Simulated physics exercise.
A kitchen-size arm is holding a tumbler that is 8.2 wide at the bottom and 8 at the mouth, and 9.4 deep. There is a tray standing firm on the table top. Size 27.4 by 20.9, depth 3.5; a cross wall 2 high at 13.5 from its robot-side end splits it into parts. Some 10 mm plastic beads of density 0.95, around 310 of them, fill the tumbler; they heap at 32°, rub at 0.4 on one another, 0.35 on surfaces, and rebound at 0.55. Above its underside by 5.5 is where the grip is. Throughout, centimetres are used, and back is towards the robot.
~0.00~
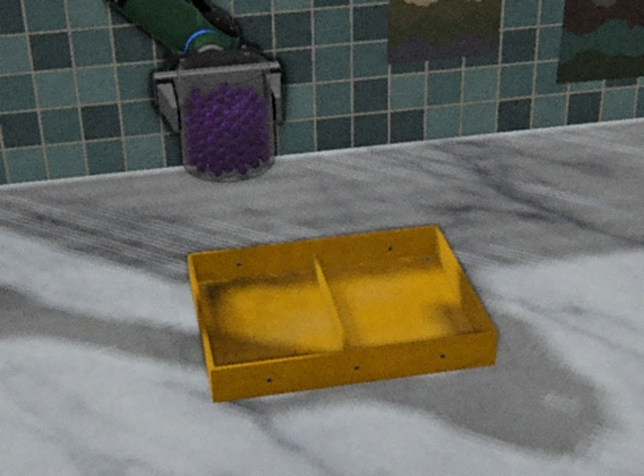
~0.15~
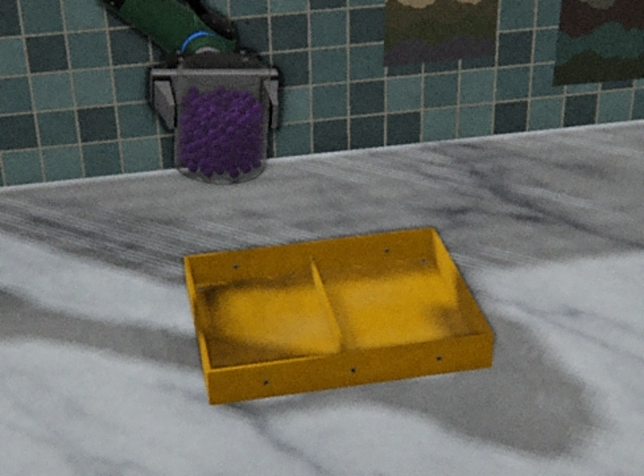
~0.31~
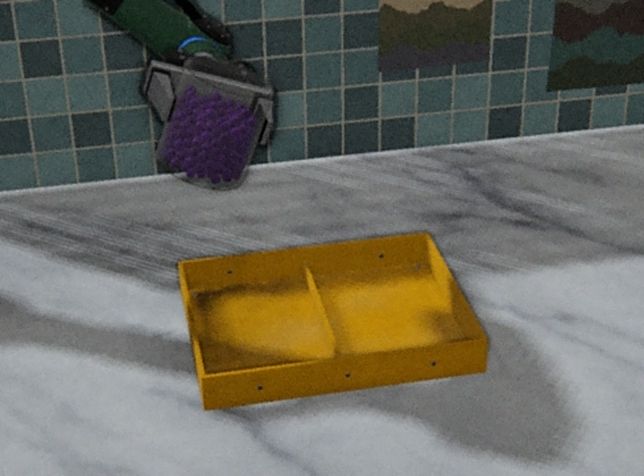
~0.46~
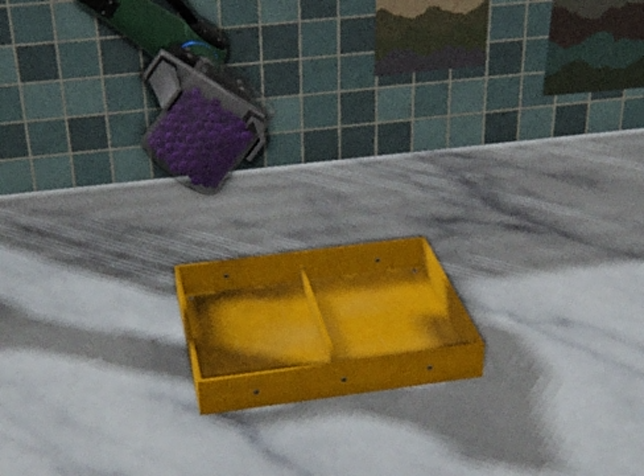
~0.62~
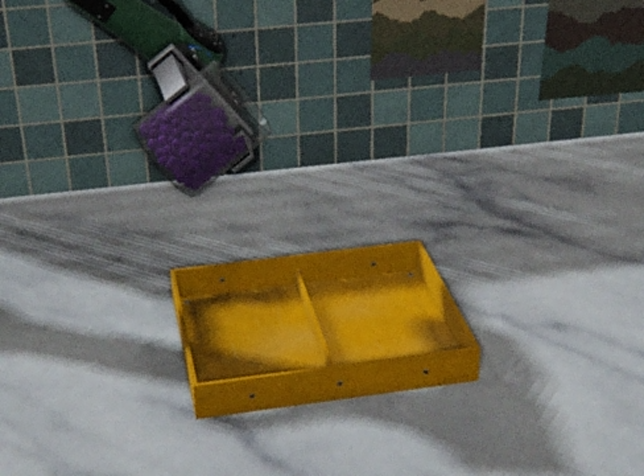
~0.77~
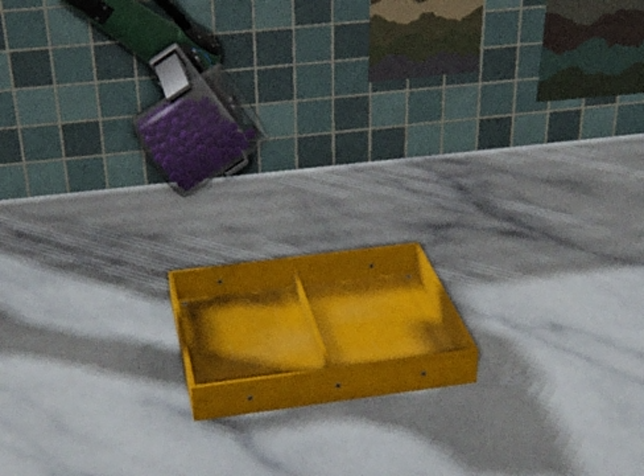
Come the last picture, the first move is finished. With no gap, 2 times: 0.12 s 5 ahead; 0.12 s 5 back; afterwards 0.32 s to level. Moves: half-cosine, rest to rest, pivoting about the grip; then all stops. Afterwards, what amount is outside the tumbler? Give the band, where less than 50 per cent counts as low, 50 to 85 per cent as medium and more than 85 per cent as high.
Low.
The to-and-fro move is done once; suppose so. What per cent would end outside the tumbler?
About 15 %.
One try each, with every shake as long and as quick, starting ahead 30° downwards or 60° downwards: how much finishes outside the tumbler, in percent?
Try one gives about 10 in a hundred, try two about 0 in a hundred.
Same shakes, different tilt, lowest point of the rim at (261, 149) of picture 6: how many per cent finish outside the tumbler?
About 60 %.
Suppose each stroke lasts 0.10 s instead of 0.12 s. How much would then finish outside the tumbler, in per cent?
Estimate for that case: 35 %.
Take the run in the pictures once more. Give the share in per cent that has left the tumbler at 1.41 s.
About 25 per cent.
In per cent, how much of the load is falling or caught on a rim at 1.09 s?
About 13 per cent.
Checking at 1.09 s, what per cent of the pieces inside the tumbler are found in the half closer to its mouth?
Around 30 in a hundred.
After 1.09 s, tilted 59° forward, highest piece 27 above the table; 272 in the tumbler, 40 in flight or on a rim.
After 1.41 s, tilted 30° forward, highest piece 28 above the table; 235 in the tumbler, 42 in the far-side part, 18 in the robot-side part, 4 on the table or floor, 13 in flight or on a rim.
After 1.77 s, level, highest piece 27 above the table; 235 in the tumbler, 46 in the far-side part, 23 in the robot-side part, 8 on the table or floor.
After 2.82 s, level, highest piece 27 above the table; 235 in the tumbler, 46 in the far-side part, 23 in the robot-side part, 8 on the table or floor.
At rest, 235 in the tumbler, 46 in the far-side part, 23 in the robot-side part, 8 on the table or floor. That is 25 % outside the tumbler.
